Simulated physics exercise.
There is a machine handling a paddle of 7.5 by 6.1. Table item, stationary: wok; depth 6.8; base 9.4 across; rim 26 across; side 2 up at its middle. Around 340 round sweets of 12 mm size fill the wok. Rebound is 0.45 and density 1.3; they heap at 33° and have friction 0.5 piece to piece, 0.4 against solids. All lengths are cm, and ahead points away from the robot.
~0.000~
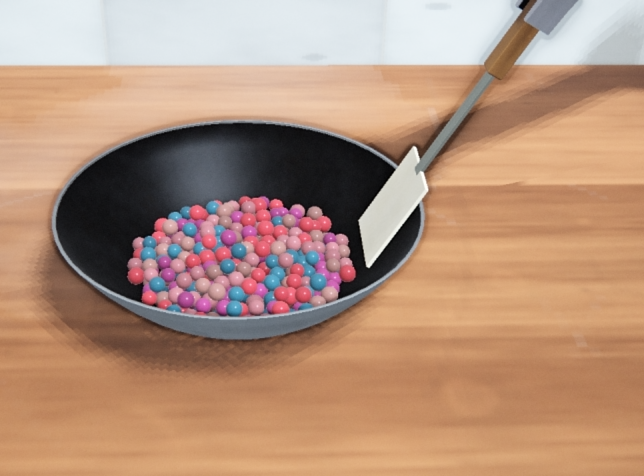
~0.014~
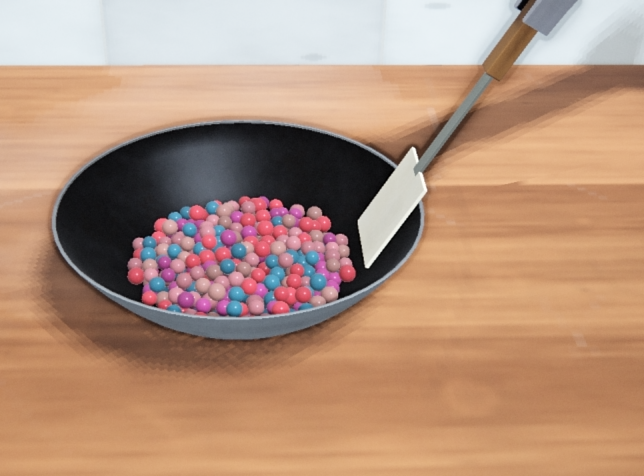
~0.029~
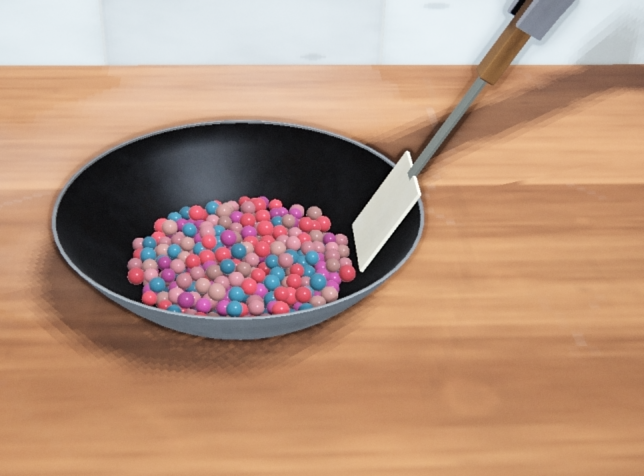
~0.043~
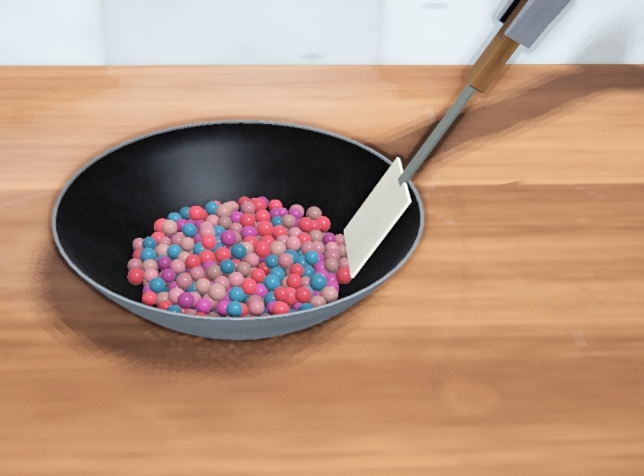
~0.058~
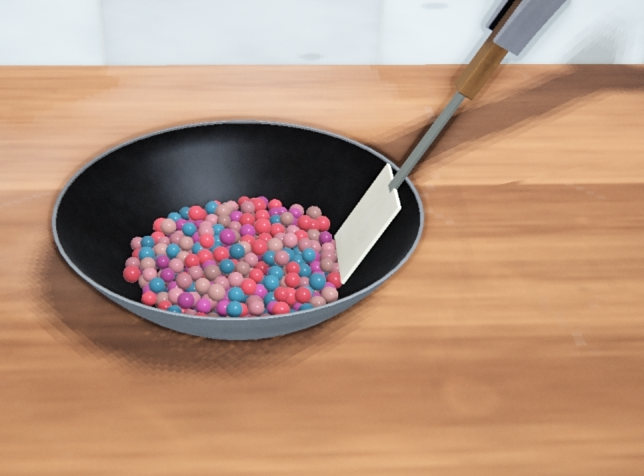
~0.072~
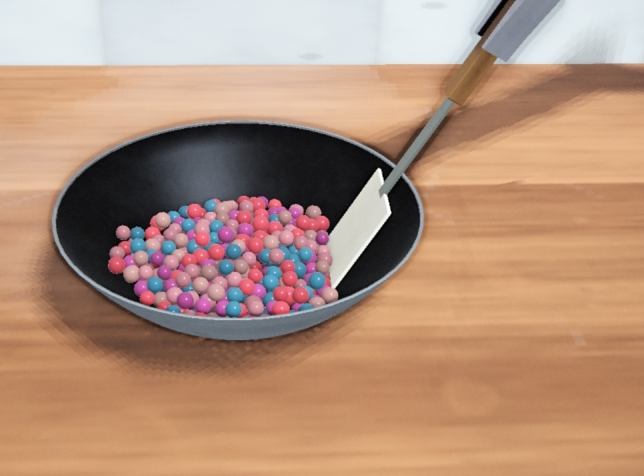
A spatula with a pale blade and brown-and-grey handle reaches from the upper right into a black wok on a wooden counter, seen from slightly above before a pale wall. Small round balls in pink, red, blue and purple cover the wok's bottom. The spatula, nearly still at first, slides left and slightly down against the pile, nudging the balls a little leftward while the camera stays still.
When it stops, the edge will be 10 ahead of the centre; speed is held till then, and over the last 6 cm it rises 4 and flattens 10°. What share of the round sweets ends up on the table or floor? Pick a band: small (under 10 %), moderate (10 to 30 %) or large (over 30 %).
The share is moderate, 10 to 30 %.
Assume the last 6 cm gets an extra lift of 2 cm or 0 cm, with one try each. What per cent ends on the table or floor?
I'd say close to 25 percent for the first and close to 15 percent for the second.
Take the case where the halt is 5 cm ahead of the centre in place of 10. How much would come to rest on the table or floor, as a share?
Estimate: Approx. 0 %.
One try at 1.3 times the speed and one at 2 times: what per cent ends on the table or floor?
First try around 25 %, second try around 35 %.
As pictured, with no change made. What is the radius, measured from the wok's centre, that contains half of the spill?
24 cm or so.
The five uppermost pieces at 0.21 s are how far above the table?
7 cm.
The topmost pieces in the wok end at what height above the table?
It reaches roughly 5.5 cm.
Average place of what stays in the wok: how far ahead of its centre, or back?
Some 3.0 cm ahead of the centre.
By 0.21 s, sloping 60°, highest piece 8 above the table; 341 in the wok.
By 0.34 s, sloping 57°, highest piece 8 above the table; 340 in the wok, 1 on the blade or in flight.
By 0.61 s, sloping 50°, highest piece 7 above the table; 277 in the wok, 57 on the table or floor, 7 on the blade or in flight.
By 1.66 s, sloping 50°, highest piece 5 above the table; 277 in the wok, 64 on the table or floor.
Final count, 277 in the wok, 64 on the table or floor. That is 19 % on the table or floor.
